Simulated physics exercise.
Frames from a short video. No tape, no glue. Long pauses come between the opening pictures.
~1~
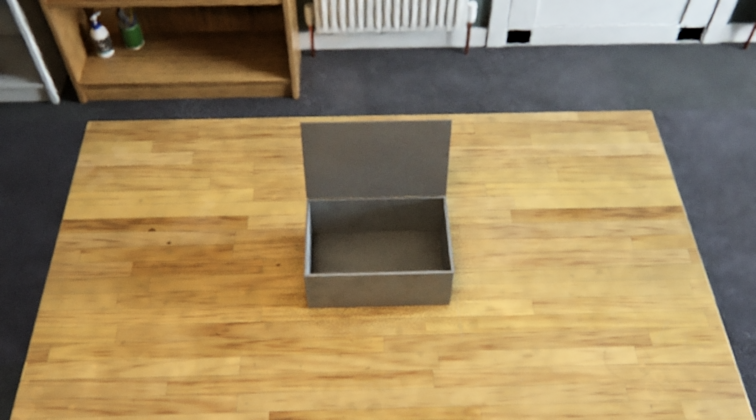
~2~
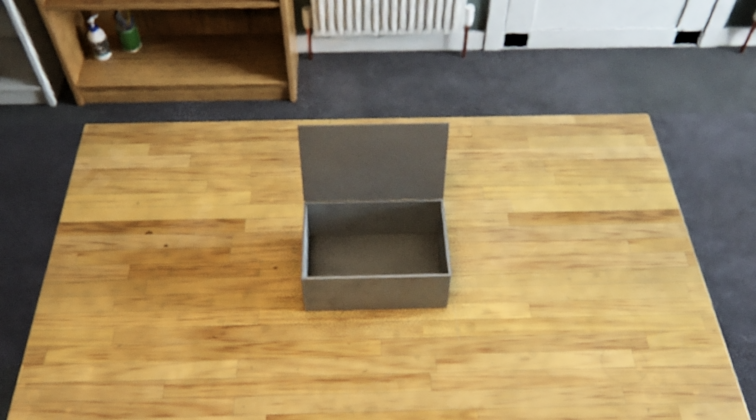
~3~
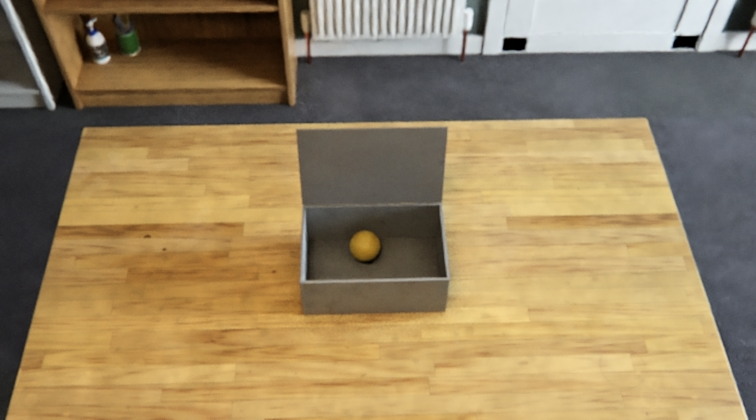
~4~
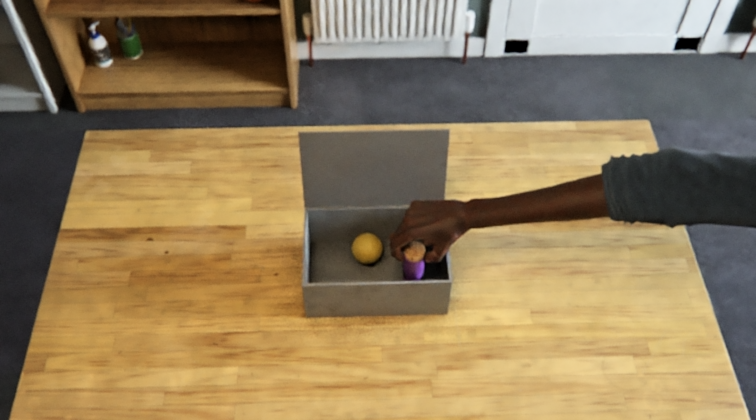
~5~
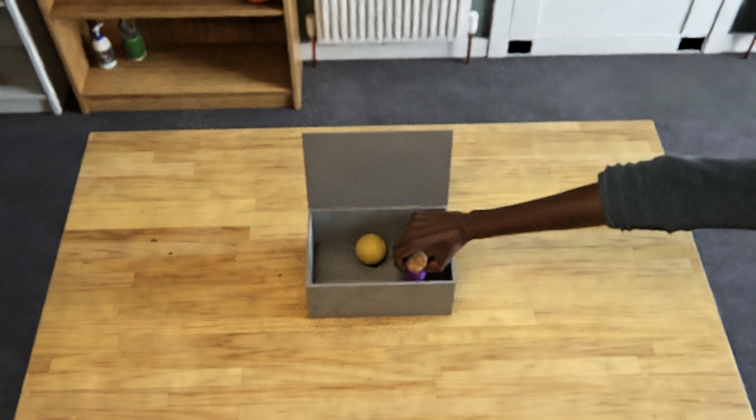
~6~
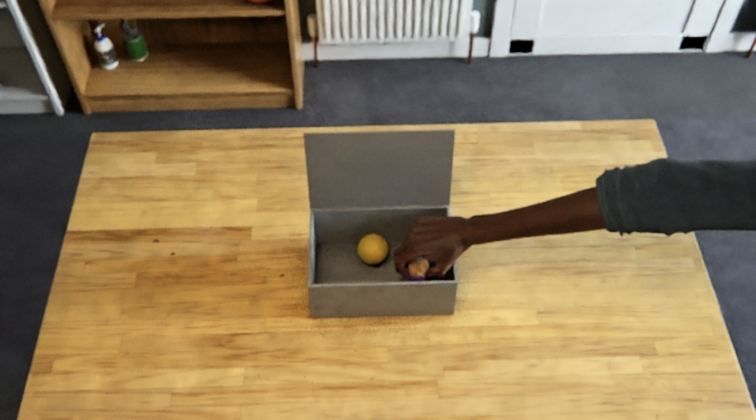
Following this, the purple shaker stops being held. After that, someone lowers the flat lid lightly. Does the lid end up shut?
No - the box ends up open.
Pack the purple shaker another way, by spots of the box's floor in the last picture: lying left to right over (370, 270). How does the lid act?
Once it's packed that way, the lid settles all the way.
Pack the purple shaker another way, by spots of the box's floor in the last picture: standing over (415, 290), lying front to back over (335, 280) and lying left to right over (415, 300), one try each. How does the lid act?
Case one, the lid is kept from closing; case two, it lies closed; case three, it lies closed.
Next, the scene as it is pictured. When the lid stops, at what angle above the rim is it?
I'd put it at roughly 6°.
Then, 1.20 s on from there, lid starting down.
Then, 1.70 s on from there, lid 49° above the rim.
Then, 2.00 s on from there, lid 18° above the rim.
Then, 3.20 s on from there, lid 6° above the rim.
In the end, lid 6° above the rim; both unmoved. At the end, from the last picture's camera, purple shaker near (417, 282).
